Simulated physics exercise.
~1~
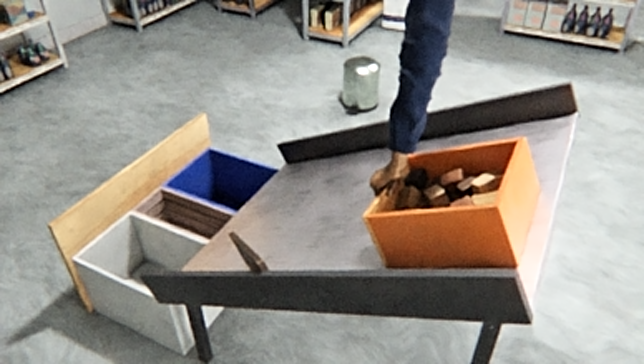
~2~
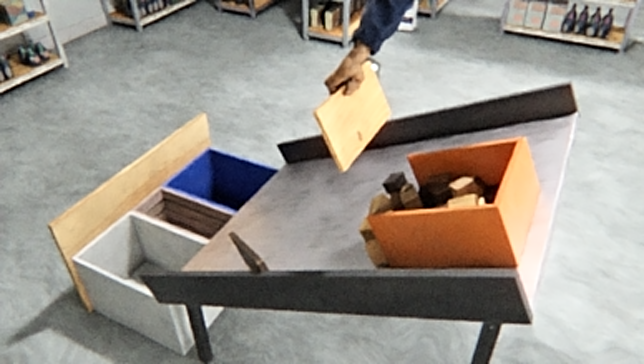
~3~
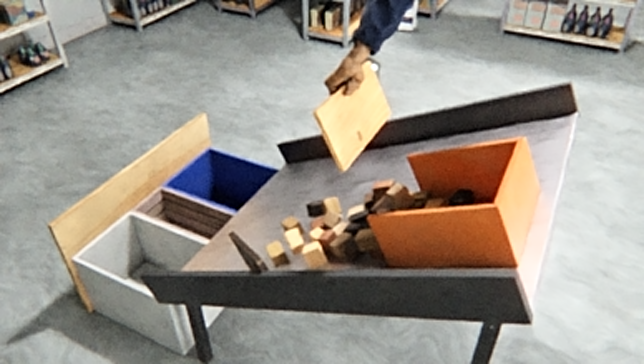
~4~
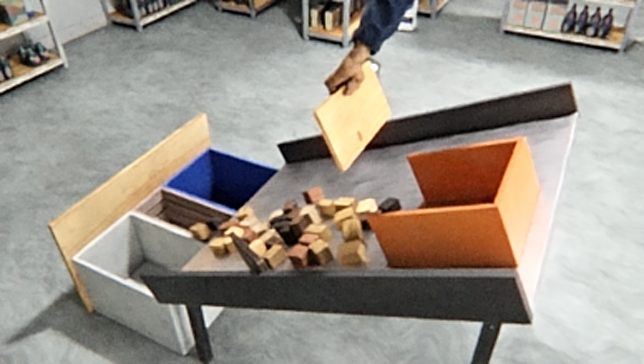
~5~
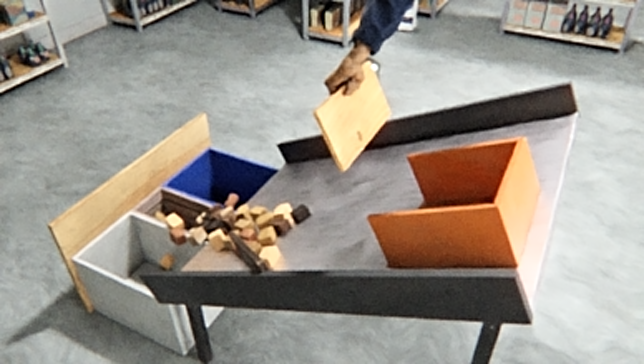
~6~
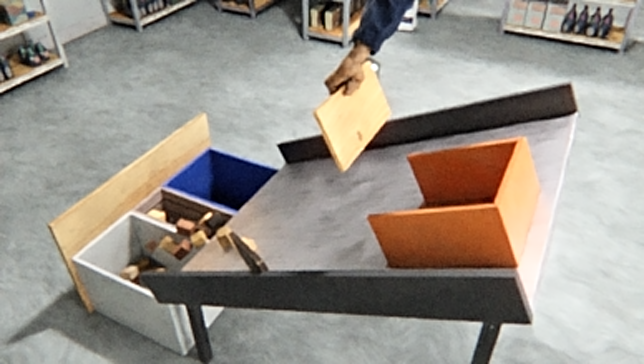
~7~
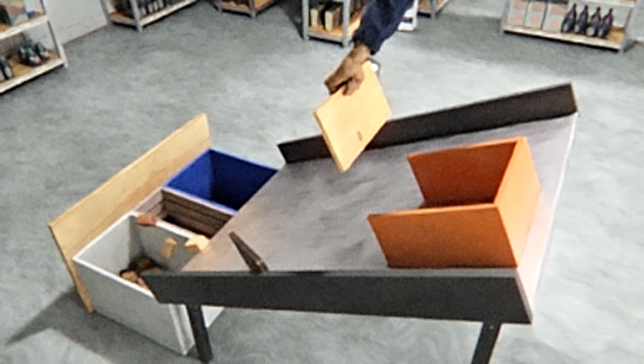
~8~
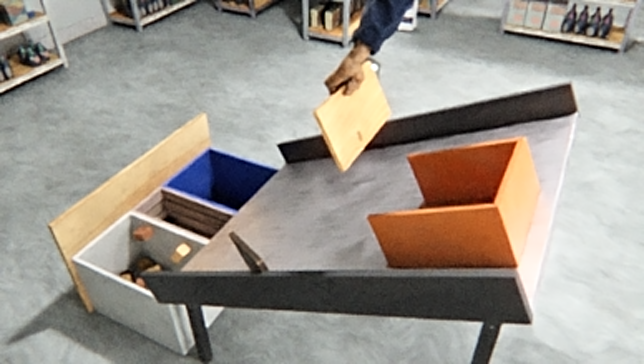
A gloved hand lifted a wooden panel away from an orange pen on a sloping table, and the loose wooden blocks tumbled down past an angled board, dropping mostly into the middle wooden tub and the white tote nearest the viewer.
